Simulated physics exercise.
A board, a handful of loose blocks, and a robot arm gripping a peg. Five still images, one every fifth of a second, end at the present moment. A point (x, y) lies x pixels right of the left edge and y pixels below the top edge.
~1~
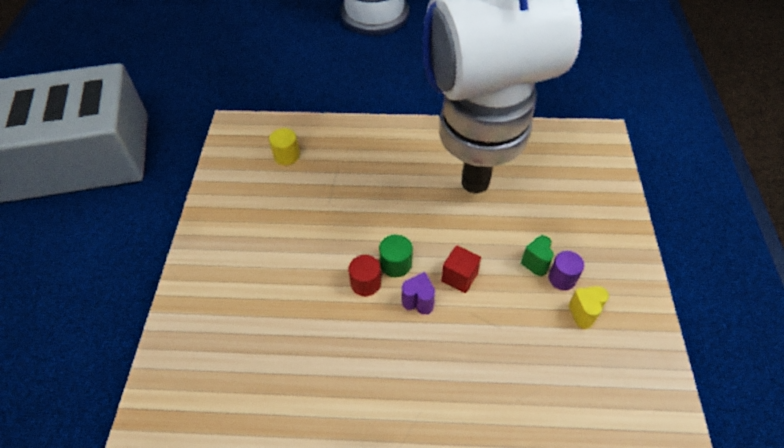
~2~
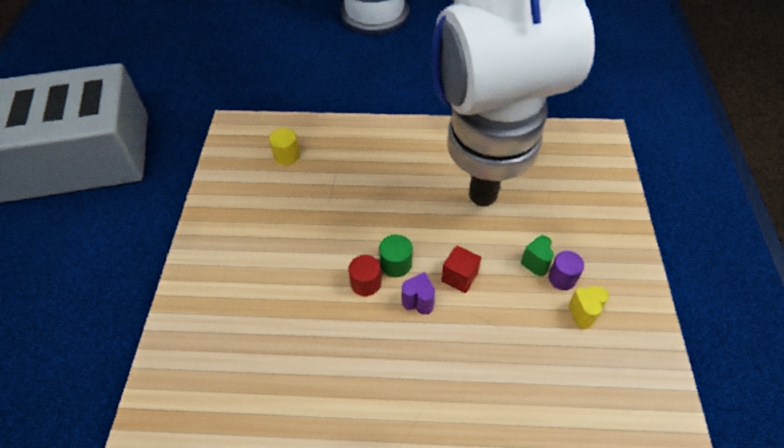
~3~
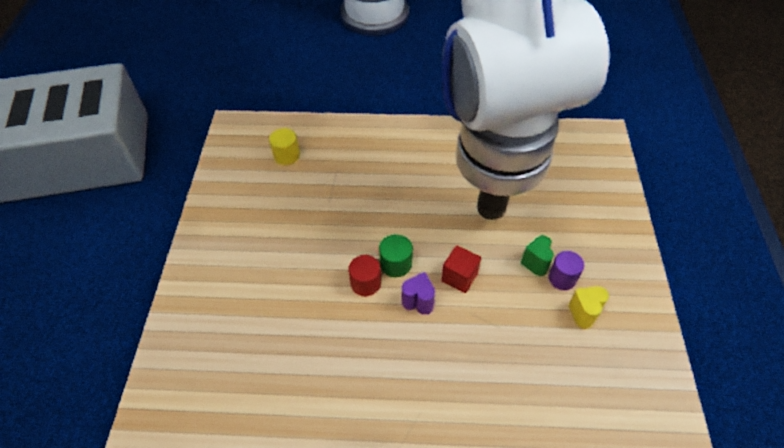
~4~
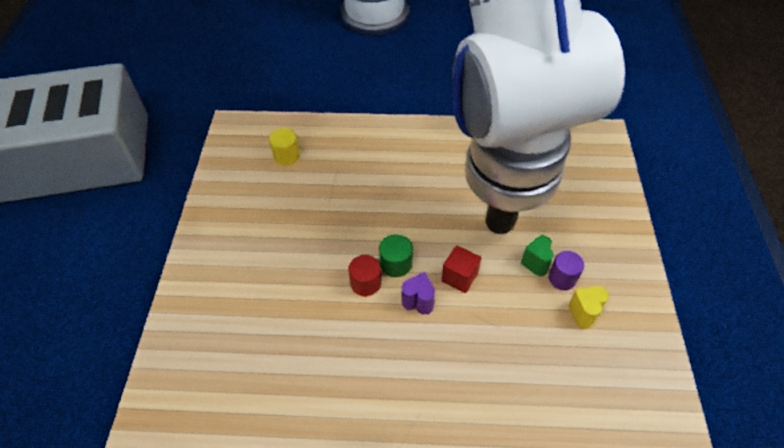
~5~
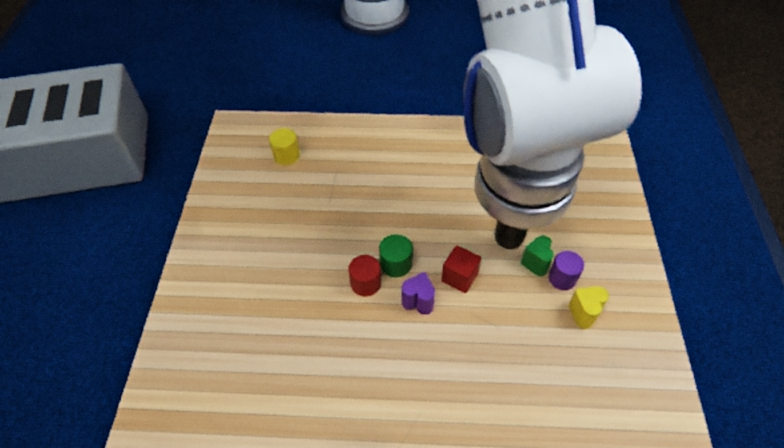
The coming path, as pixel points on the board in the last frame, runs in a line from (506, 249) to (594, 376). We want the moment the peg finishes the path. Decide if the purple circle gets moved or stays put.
It moves.
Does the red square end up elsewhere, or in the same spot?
That block stays.
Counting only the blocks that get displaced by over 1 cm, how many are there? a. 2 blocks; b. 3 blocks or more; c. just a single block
a (2 blocks)
One third of the way, peg (537, 277); green heart (565, 262), turned 105° anticlockwise; purple circle (594, 263).
Two thirds of the way, peg (568, 320); green heart (567, 264); purple circle (594, 263).
At the end, peg (601, 367); red square not moved; green heart (567, 264), turned 120° anticlockwise; purple circle (594, 263); yellow heart not moved.
